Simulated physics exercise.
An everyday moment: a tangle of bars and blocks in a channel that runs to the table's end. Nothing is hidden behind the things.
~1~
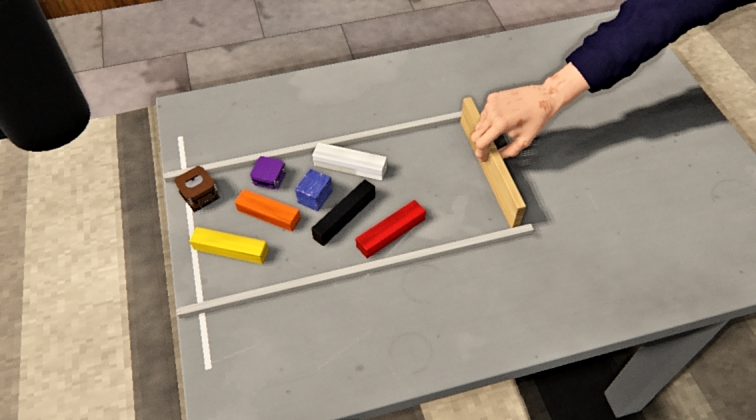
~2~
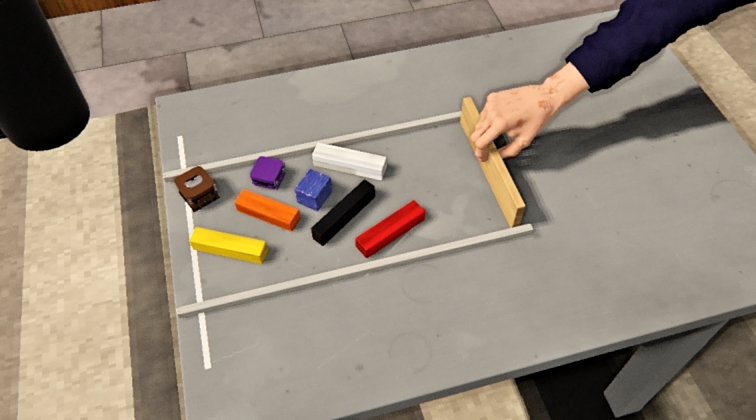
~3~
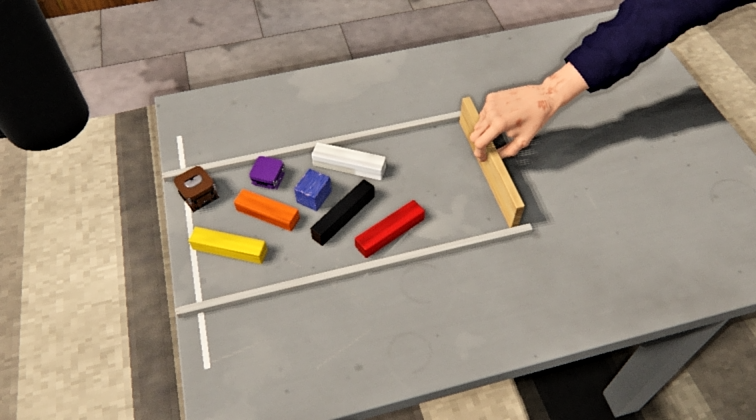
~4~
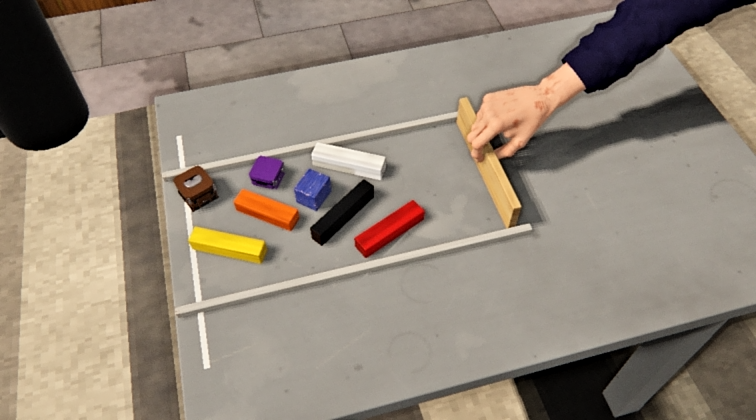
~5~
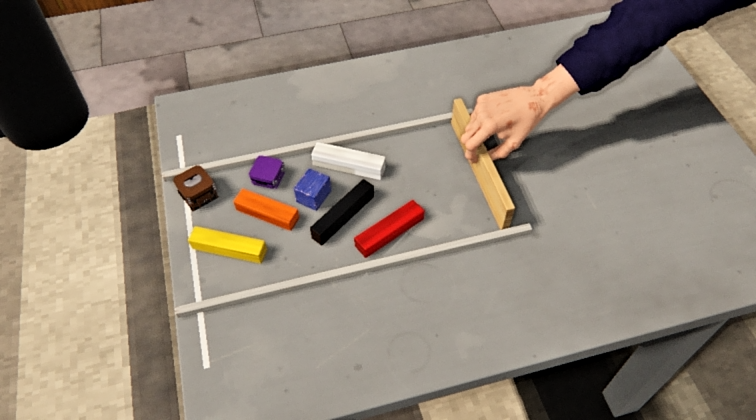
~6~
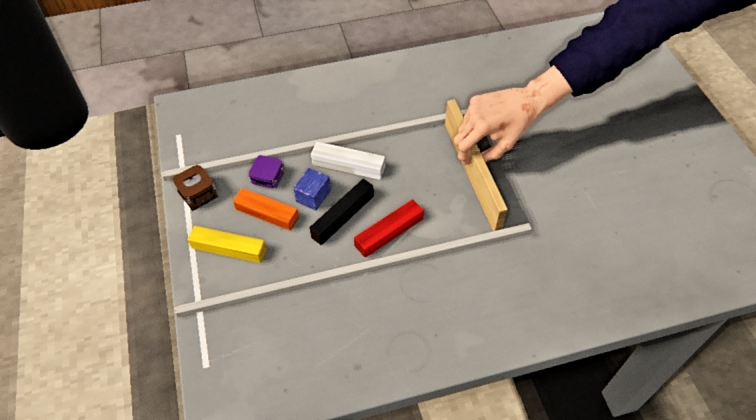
A hand in a dark blue sleeve grips an upright wooden board at the right of a grey table, seen from above at an angle. Between two pale rails lie white, black, red, orange and yellow bars with purple and blue blocks, a brown one at far left near a white line. The hand slides the board slightly left, while the pieces and the view stay practically still.
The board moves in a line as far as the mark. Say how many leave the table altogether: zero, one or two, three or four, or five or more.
The number that fall off is five or more.
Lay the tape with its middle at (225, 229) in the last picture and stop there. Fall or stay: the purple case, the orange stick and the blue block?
The purple case does not fall, the orange stick is lost, the blue block survives.
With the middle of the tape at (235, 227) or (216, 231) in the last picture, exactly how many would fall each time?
Try by try, 2 and 3.
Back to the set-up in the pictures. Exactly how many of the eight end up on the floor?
The count is 8.
Soon after, none off yet; brown case at rest near (195, 187); yellow stick at rest near (227, 244); orange stick at rest near (266, 209).
After that, none off yet; brown case at rest near (194, 188); yellow stick displaced a little near (197, 242); orange stick displaced about its own width near (222, 219).
In the end, the number that fall off is five or more; gone, red stick, white stick, black stick, blue block, purple case, orange stick, yellow stick and brown case.
